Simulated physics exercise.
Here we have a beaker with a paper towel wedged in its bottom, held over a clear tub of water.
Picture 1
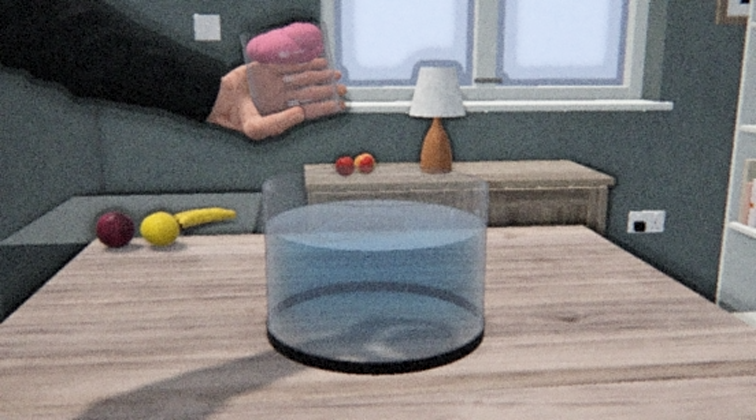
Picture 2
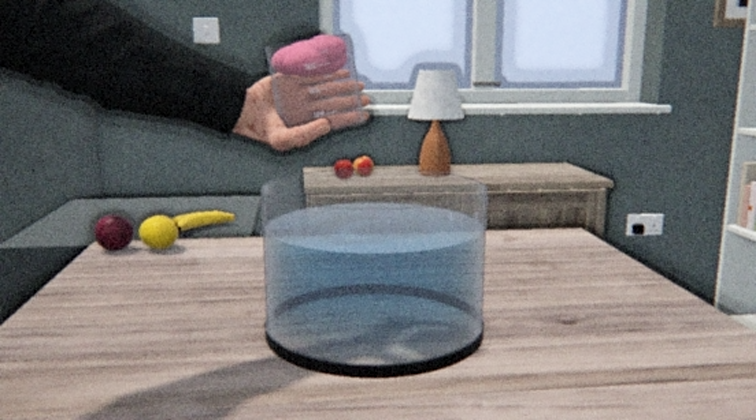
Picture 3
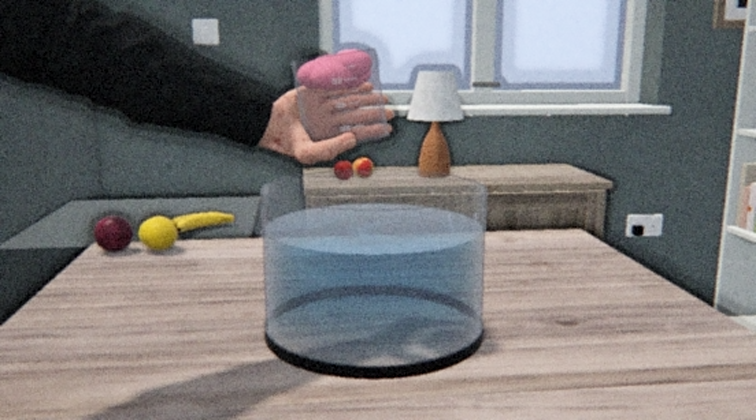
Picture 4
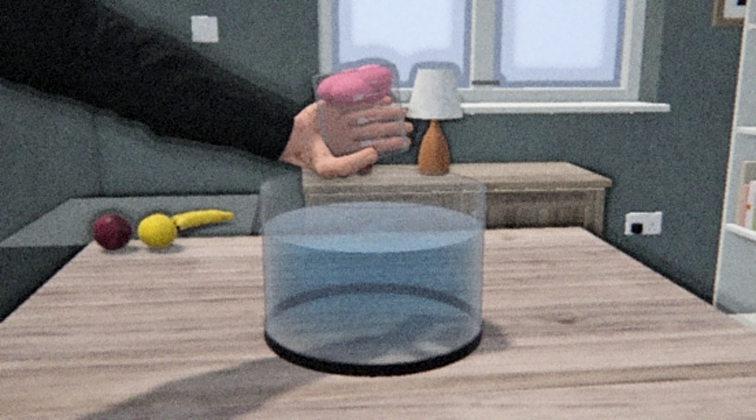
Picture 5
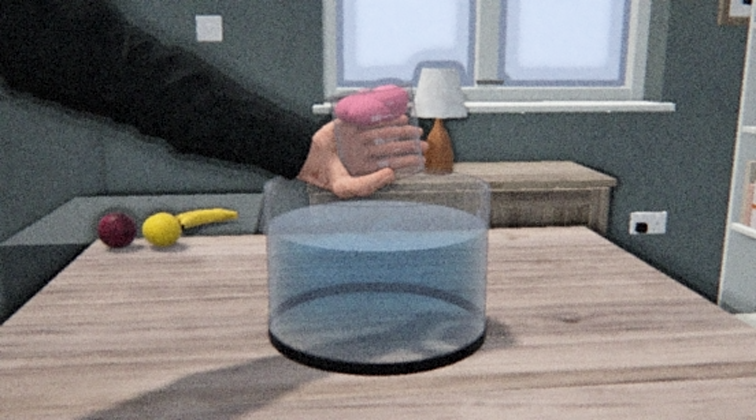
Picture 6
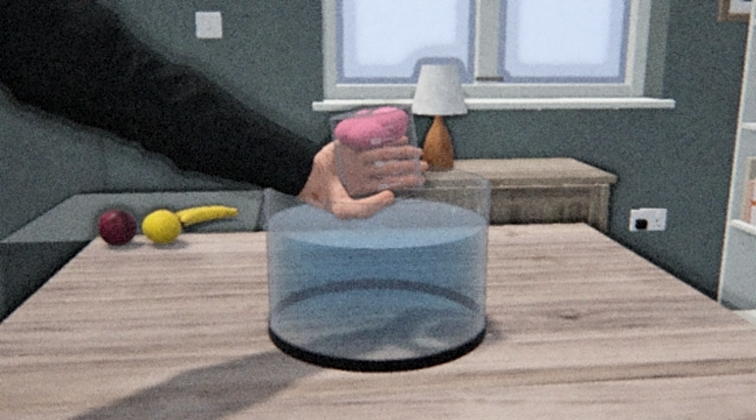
At first, a hand reaching in from the left holds an upside-down clear beaker, a pink wad in its upturned bottom, high above a tub of water on a wooden table. The hand moves it rightward and steadily down, then lowers it almost straight down to just over the water.
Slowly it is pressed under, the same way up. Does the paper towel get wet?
Under the surface the paper towel stays dry.
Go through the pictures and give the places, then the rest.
Beaker (292, 75) mouth down; above the clear tub, in the first picture.
Beaker (316, 87) mouth down; paper towel (310, 55); coming down, in the second picture.
Beaker (341, 100) mouth down; lower, in the third picture.
Beaker (361, 115) mouth down; paper towel (356, 84); lower still, in the fourth picture.
Beaker (377, 134) mouth down; close to the surface, in the fifth picture.
Beaker (377, 155) mouth down; paper towel (372, 125); just over the surface, in the sixth picture.
A moment on, the beaker enters the water.
Further on, air is trapped inside and holds the level down.
When it is over, the beaker is under, still full of air, and the paper towel is dry.
